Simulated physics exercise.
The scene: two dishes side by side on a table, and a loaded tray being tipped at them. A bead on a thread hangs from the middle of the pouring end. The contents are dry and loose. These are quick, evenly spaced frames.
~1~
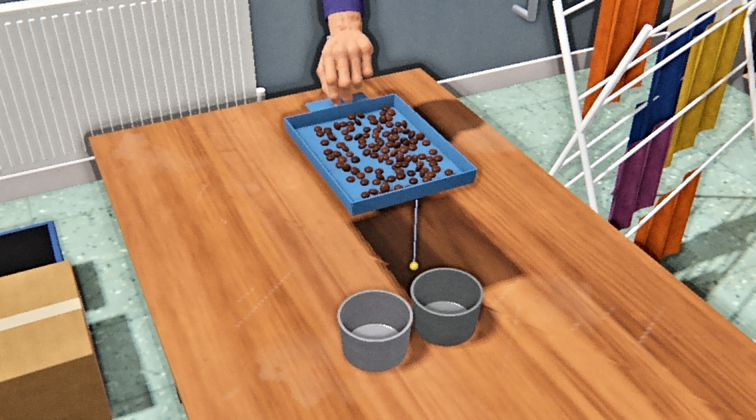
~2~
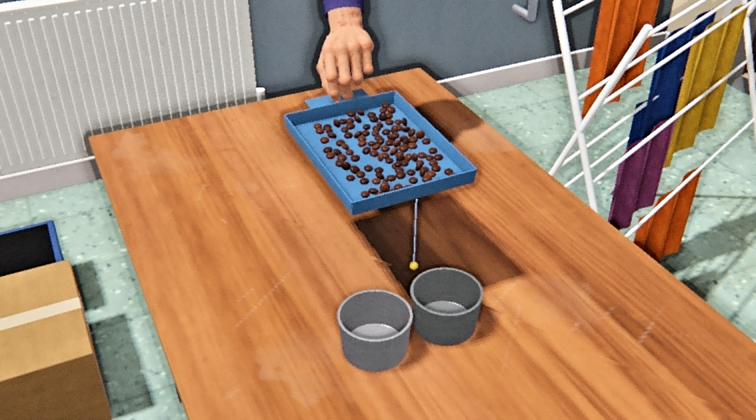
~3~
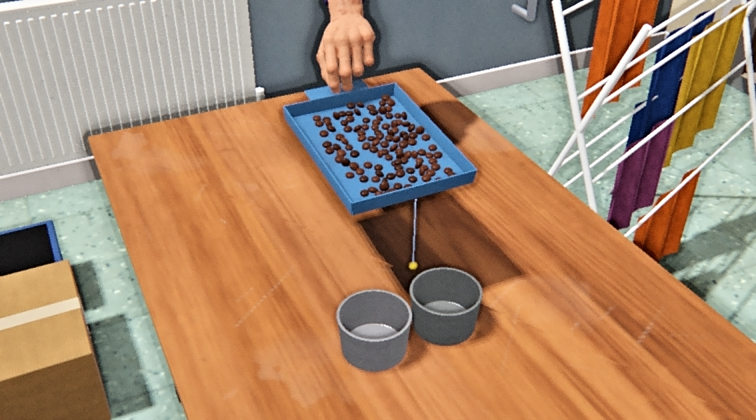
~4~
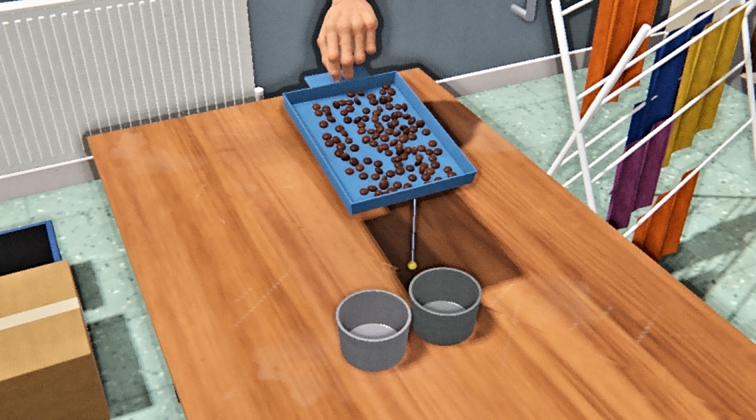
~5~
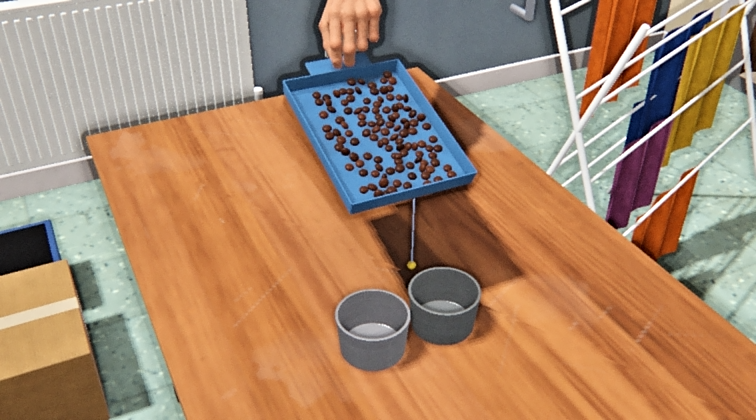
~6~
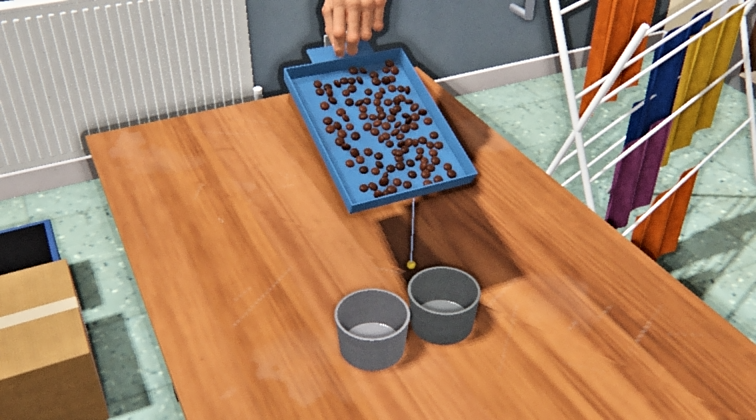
To begin with, a hand holds a blue tray of small brown drops nearly level above a wooden table, with two grey dishes below and a yellow bead hanging underneath. The hand then raises the tray's far end, gradually at first, until it slopes clearly toward the dishes.
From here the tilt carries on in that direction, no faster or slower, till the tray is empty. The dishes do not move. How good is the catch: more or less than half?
Caught overall: More than half.
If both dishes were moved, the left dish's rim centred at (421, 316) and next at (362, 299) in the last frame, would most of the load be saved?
In turn: The larger part; under half.
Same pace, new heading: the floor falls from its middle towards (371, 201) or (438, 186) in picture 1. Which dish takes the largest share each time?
The first try: The left-hand dish. The second: The dish on the right.
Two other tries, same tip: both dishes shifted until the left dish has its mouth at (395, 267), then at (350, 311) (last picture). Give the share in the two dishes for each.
Roughly 0 per cent, and 40 per cent.
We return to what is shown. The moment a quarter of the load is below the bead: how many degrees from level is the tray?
At about 90°.
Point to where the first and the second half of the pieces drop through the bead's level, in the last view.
First near (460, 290), later near (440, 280).
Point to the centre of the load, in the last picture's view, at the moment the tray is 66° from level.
Close to (424, 173).
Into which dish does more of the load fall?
Fuller: The right one.
Shortly afterwards, tray tipped steeply; the whole lot on the tray.
Next, tray tipped past a quarter turn; near half on the tray; only a few in the left dish; near a quarter in the right dish; near a quarter outside both; a little in the air.
Some moments later, tray tipped past a quarter turn; a little in the left dish; near half in the right dish; near a third outside both.
In the end, tray tipped past a quarter turn; a little in the left dish; near half in the right dish; near a third outside both.
